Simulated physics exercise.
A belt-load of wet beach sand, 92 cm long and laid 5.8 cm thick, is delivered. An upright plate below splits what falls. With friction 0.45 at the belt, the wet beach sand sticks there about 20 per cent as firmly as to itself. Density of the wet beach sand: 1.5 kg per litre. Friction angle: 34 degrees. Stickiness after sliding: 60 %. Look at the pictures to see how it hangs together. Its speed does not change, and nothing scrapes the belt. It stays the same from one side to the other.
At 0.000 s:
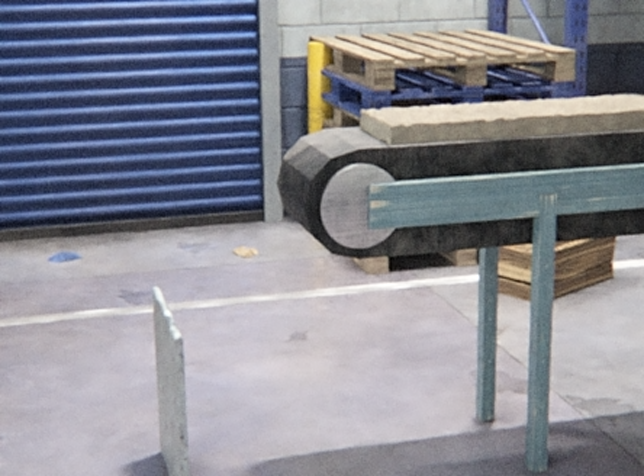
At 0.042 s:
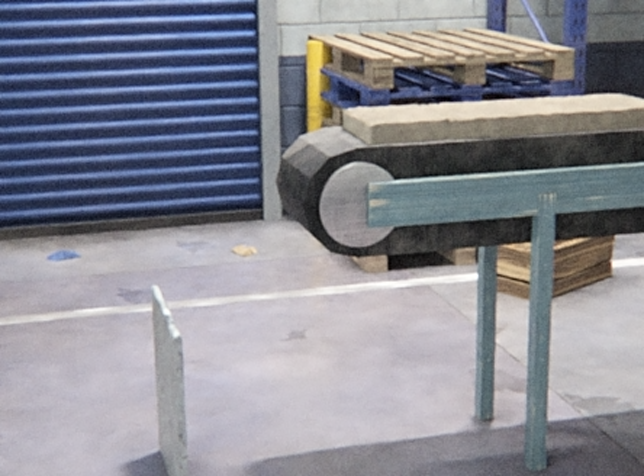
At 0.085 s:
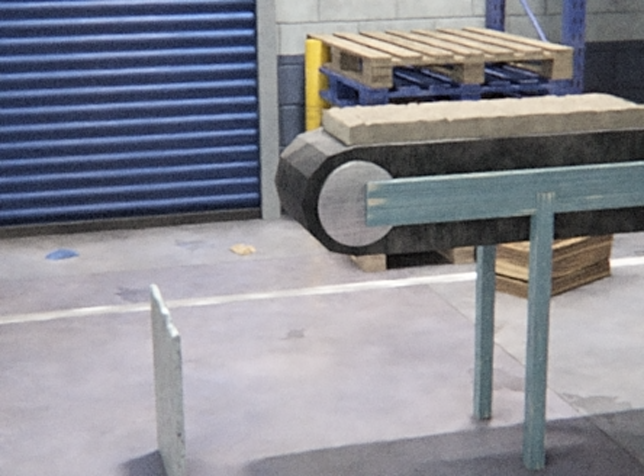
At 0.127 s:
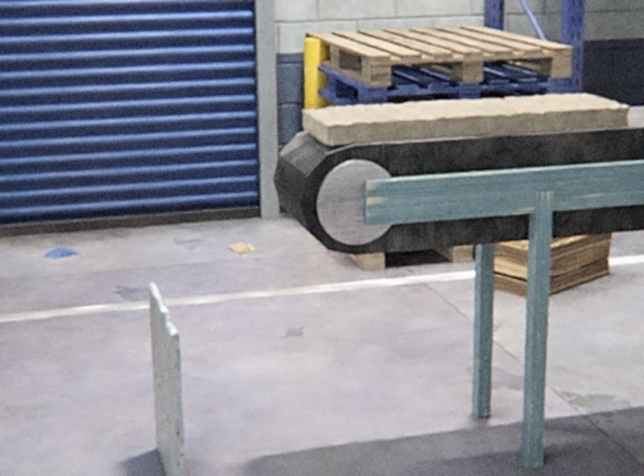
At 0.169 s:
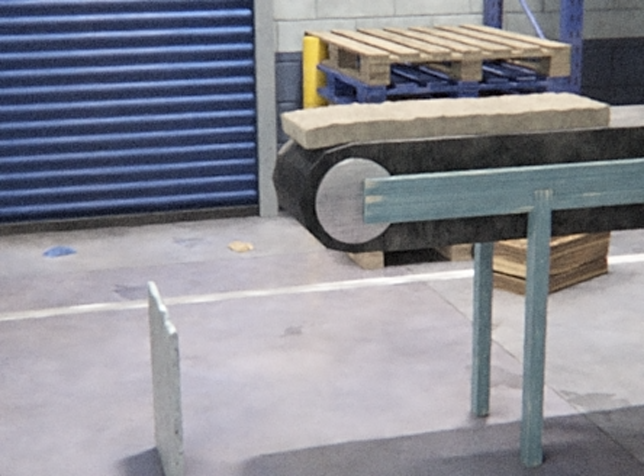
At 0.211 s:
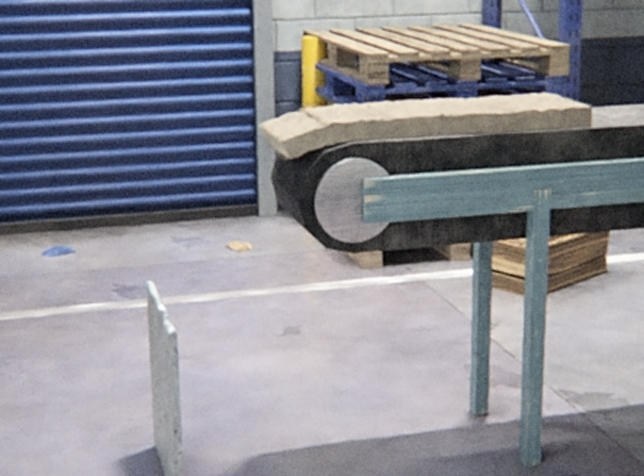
A long, flat slab of damp, sandy tan material rides leftward at a steady pace on a black conveyor belt with a grey end roller and a teal frame, seen from the side in a warehouse. Behind stand a blue roller shutter, wooden pallets and a yellow post, with a thin upright plate at lower left. The slab's front edge passes over the roller, bending slightly and cracking, while the view stays almost still.
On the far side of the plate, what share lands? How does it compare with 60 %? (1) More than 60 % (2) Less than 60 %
2, less than 60 %.
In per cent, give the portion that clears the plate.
Around 4 percent.
After 0.41 s, 0 % is beyond the plate's line.
After 0.64 s, 2 % is beyond the plate's line.
After 0.88 s, 3 % is beyond the plate's line.
After 1.11 s, 4 % is beyond the plate's line.
After 2.26 s, 4 % is beyond the plate's line.
